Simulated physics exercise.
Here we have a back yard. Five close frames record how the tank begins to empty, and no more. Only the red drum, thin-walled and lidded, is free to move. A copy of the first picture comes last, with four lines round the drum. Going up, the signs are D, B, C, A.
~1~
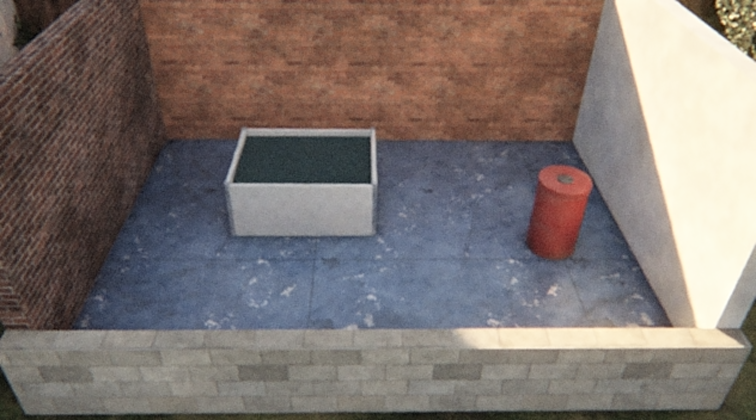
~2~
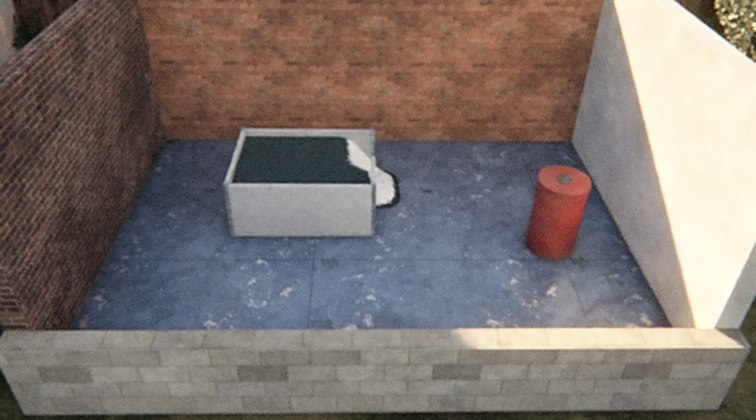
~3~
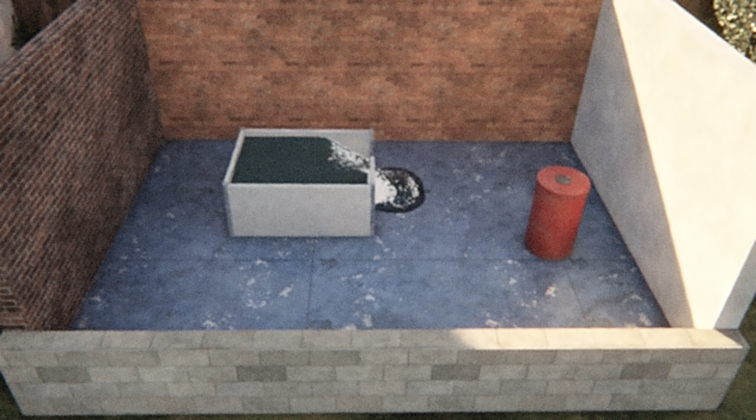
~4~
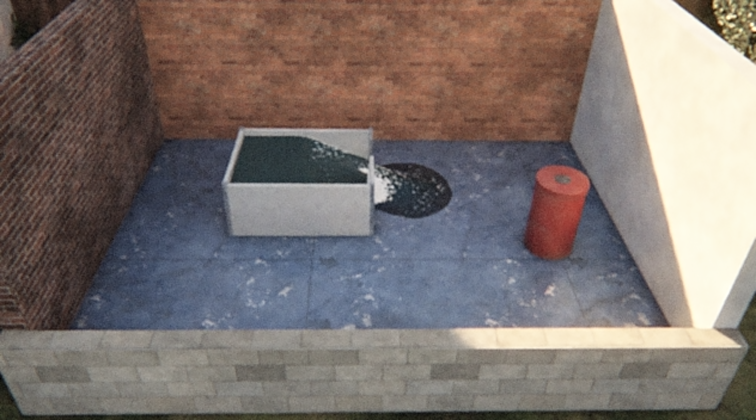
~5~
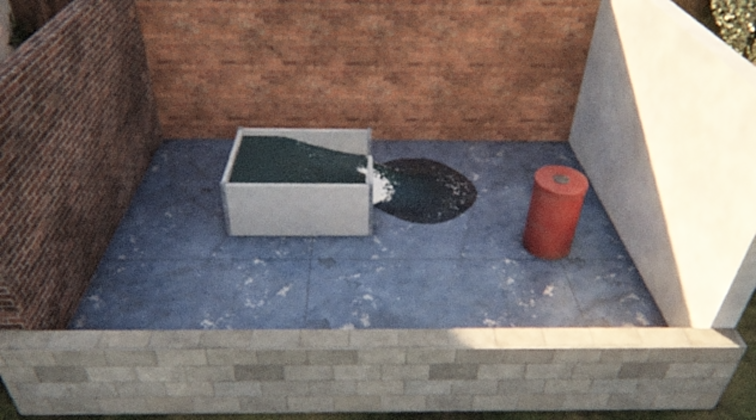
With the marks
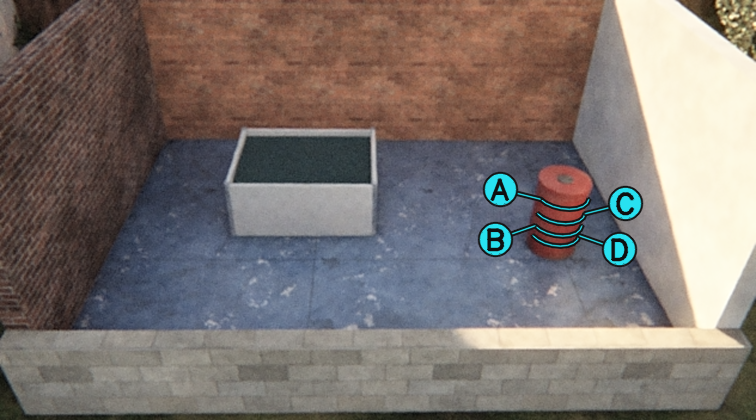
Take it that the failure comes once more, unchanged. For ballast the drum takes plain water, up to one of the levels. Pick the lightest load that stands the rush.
Go for D.
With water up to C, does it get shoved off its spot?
No, not at all.
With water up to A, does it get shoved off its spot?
No.
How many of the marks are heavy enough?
All four.
On the marked copy, A at (569, 209); B at (562, 236); C at (565, 223); D at (560, 246); from the bottom up D, B, C, A.
With A, it does not move.
With B, it does not move.
With C, it does not move.
With D, it does not move.
